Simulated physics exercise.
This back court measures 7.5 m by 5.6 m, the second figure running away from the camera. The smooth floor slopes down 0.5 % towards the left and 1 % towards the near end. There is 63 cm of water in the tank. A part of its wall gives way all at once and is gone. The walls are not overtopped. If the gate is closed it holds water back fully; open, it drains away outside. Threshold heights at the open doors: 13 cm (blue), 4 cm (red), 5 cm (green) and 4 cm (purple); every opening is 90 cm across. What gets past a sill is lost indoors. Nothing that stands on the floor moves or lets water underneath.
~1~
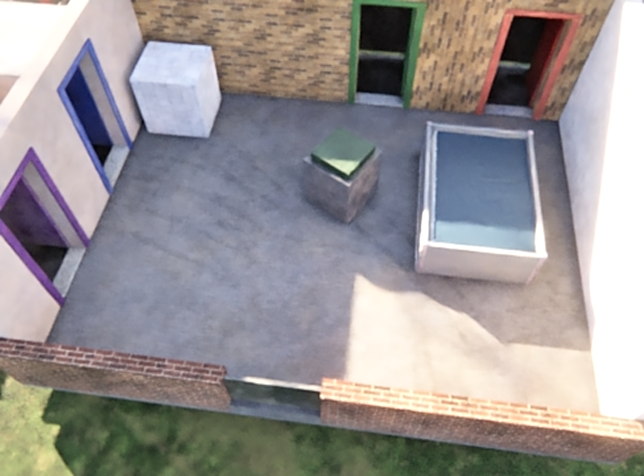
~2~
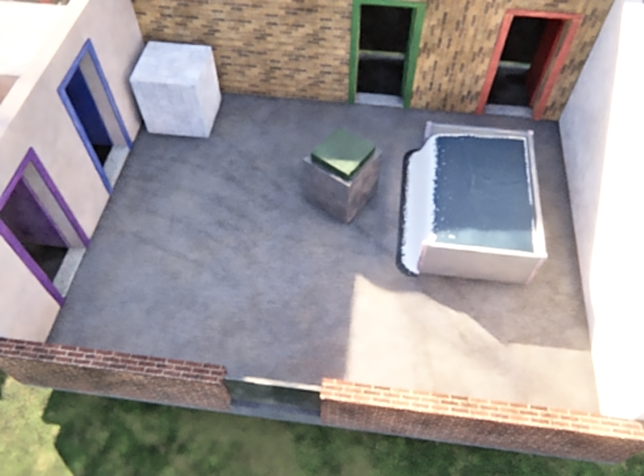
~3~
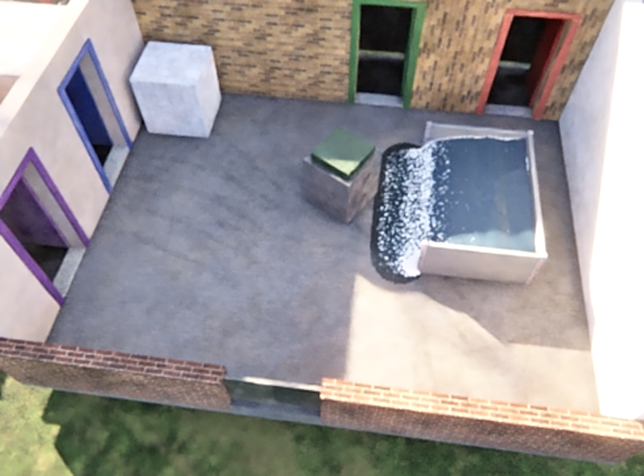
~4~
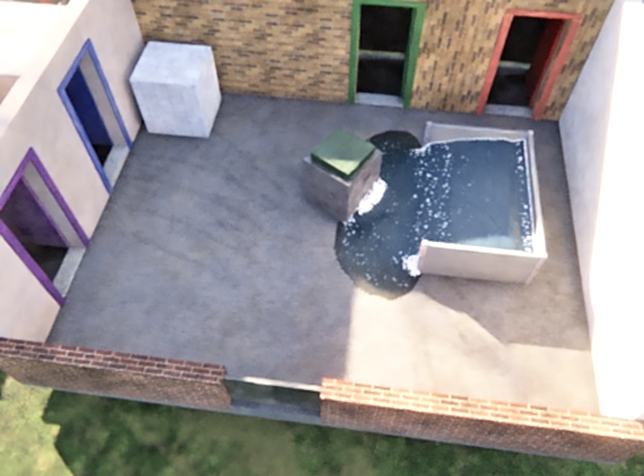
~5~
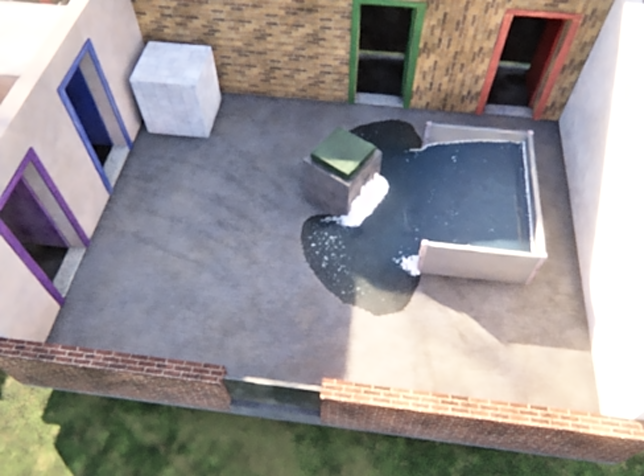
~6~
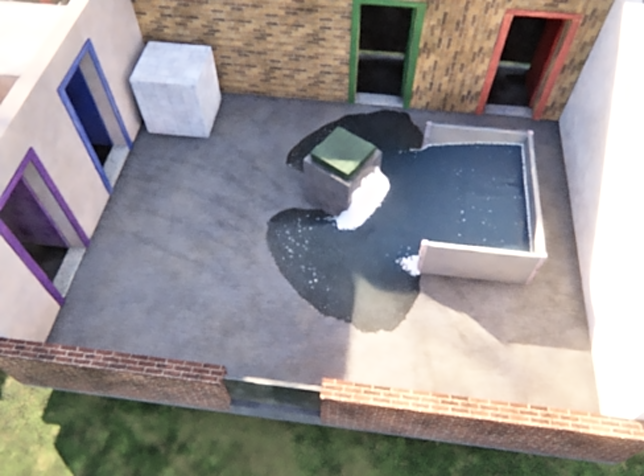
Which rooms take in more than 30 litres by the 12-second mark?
Door by door: At the blue door it keeps below the limit; at the red door it stays under the limit; at the green door it exceeds the limit; at the purple door it exceeds the limit.
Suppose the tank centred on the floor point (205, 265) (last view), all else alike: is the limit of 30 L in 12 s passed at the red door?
Then: Red under.
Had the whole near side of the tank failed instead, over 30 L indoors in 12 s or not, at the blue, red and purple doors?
Against that limit: Blue below, red above, purple past it.
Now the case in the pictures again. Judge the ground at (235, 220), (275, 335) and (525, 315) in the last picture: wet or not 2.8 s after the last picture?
In that order: Wet, under water, still dry.
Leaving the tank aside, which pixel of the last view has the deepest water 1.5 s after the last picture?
Around (227, 106).
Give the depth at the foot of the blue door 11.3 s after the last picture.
About 5.5 cm.
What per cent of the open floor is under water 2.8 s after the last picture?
Near 70 per cent is wet.
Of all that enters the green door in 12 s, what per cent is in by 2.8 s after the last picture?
Some 75 per cent by then.
Then, 0.7 s after the last picture water covers 40 % of the floor and is deepest (40 cm) near (374, 197); blue door not reached, red door not reached, green door 4 cm at the sill, 0 L in, purple door not reached.
Then, 1.5 s after the last picture water covers 60 % of the floor and is deepest (30 cm) near (227, 106); blue door not reached, red door not reached, green door 6 cm at the sill, 5 L in, purple door 8 cm at the sill, 8 L in.
Then, 2.8 s after the last picture water covers 70 % of the floor and is deepest (26 cm) near (37, 362); blue door 14 cm at the sill, 0 L in, red door not reached, green door 10 cm at the sill, 52 L in, purple door 14 cm at the sill, 55 L in.
Then, 6.3 s after the last picture water covers 80 % of the floor and is deepest (14 cm) near (285, 394); blue door 10 cm at the sill, 3 L in, red door not reached, green door 4 cm at the sill, 69 L in, purple door 9 cm at the sill, 144 L in.
Then, 11.3 s after the last picture water covers 90 % of the floor and is deepest (12 cm) near (37, 362); blue door 6 cm at the sill, 3 L in, red door not reached, green door 2 cm at the sill, 70 L in, purple door 8 cm at the sill, 196 L in.
